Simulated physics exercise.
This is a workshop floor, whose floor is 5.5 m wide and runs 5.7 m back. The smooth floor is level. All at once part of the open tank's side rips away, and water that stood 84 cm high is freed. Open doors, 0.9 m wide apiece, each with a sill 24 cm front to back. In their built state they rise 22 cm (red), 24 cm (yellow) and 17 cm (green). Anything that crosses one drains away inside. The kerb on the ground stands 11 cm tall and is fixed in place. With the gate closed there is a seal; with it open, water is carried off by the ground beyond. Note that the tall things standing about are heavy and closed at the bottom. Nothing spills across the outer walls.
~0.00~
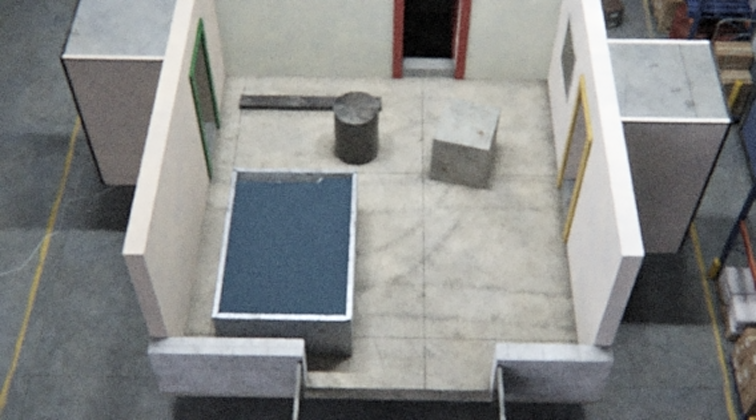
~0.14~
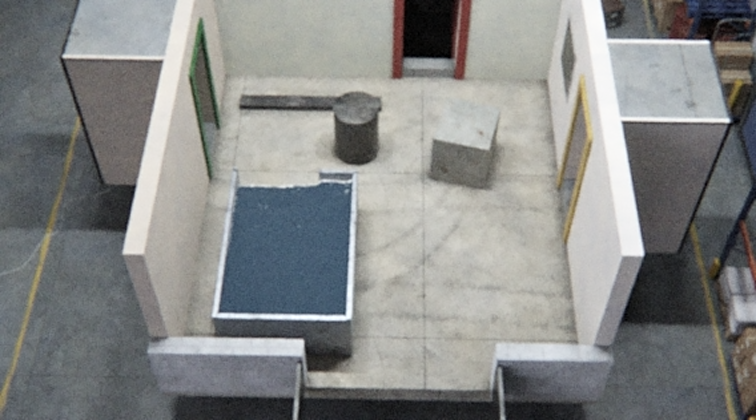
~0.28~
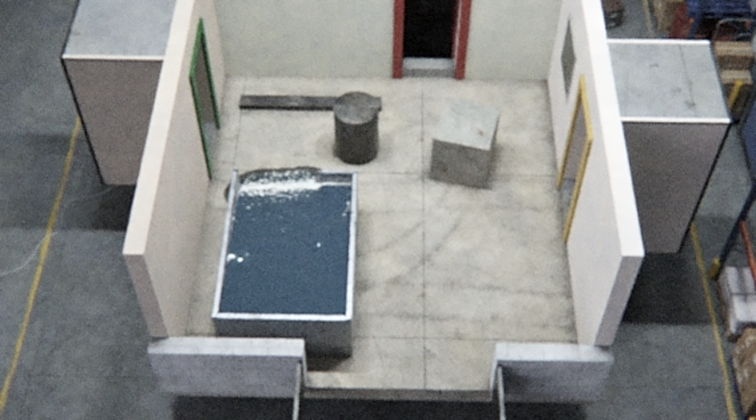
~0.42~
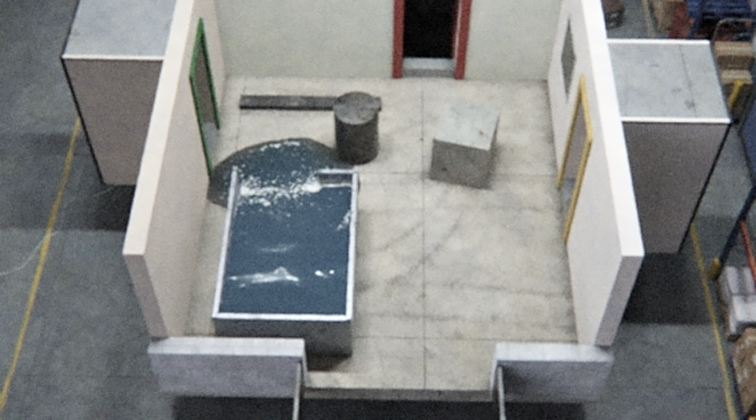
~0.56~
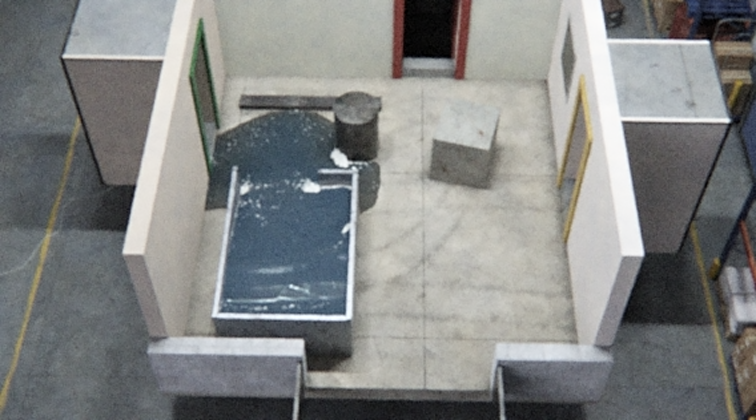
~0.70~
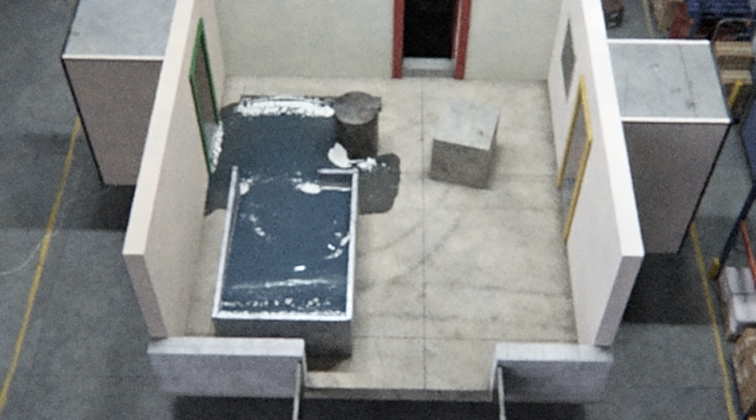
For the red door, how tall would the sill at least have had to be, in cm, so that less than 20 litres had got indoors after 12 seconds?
It would need to be about 13 cm.
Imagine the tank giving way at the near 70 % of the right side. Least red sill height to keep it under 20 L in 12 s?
That way, roughly 8.5 cm.
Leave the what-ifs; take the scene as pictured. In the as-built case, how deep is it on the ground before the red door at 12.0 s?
About 9.5 centimetres.
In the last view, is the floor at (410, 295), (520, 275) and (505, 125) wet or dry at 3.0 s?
Spot one bone dry, spot two bone dry, spot three awash.
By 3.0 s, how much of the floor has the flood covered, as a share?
Near 50 per cent of the open floor.
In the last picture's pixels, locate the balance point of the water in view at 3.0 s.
(317, 177), roughly.
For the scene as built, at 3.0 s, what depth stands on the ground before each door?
In cm: Red 19, yellow 0, green 28.
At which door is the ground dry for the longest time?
Last in line is the yellow door.
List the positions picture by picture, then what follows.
The first frame shows the open tank at (289, 243) is whole and still, 84 cm deep; the red door at (431, 34) is dry.
In the second frame, the front is at a hidden place, 0.3 m from the gap on the far side; 0.2 m2 of floor is wet, 84 cm left at the back.
In the third frame, water pours out on the far side and has run 0.8 m, to (284, 172); about 13 cm deep outside, 84 cm at the back.
In the fourth frame, water pours out on the far side and has run 1.4 m, to (283, 143); about 10 cm deep outside, 84 cm at the back.
In the fifth frame, water pours out on the far side and has run 2.0 m, to (282, 113); about 8 cm deep outside, 81 cm at the back.
In the sixth frame, the gap is on the far side, the front 2.3 m out at (272, 98); the back of the open tank holds 72 cm; the red door at (431, 34), 3.7 m from the gap, is still 1.6 m from the nearest water.
After 1.4 s water covers 30 % of the floor, deepest (68 cm) near (226, 79); it has not reached the red door.
After 3.0 s water covers 50 % of the floor, deepest (41 cm) near (544, 92); 19 cm at the red door, 0 litres in over its 22 cm sill.
After 12.0 s water covers 95 % of the floor, deepest (14 cm) near (564, 267); 10 cm at the red door, 0 litres in over its 22 cm sill.
At the red door as built, the water arrived by 1.5 s and peaked near 19 cm at 2.8 s.
With a sill of 11.5 cm, 30 litres would have come in within the 12 s; with 15.5 cm, 7 litres. So under 20 litres takes about 13 cm.
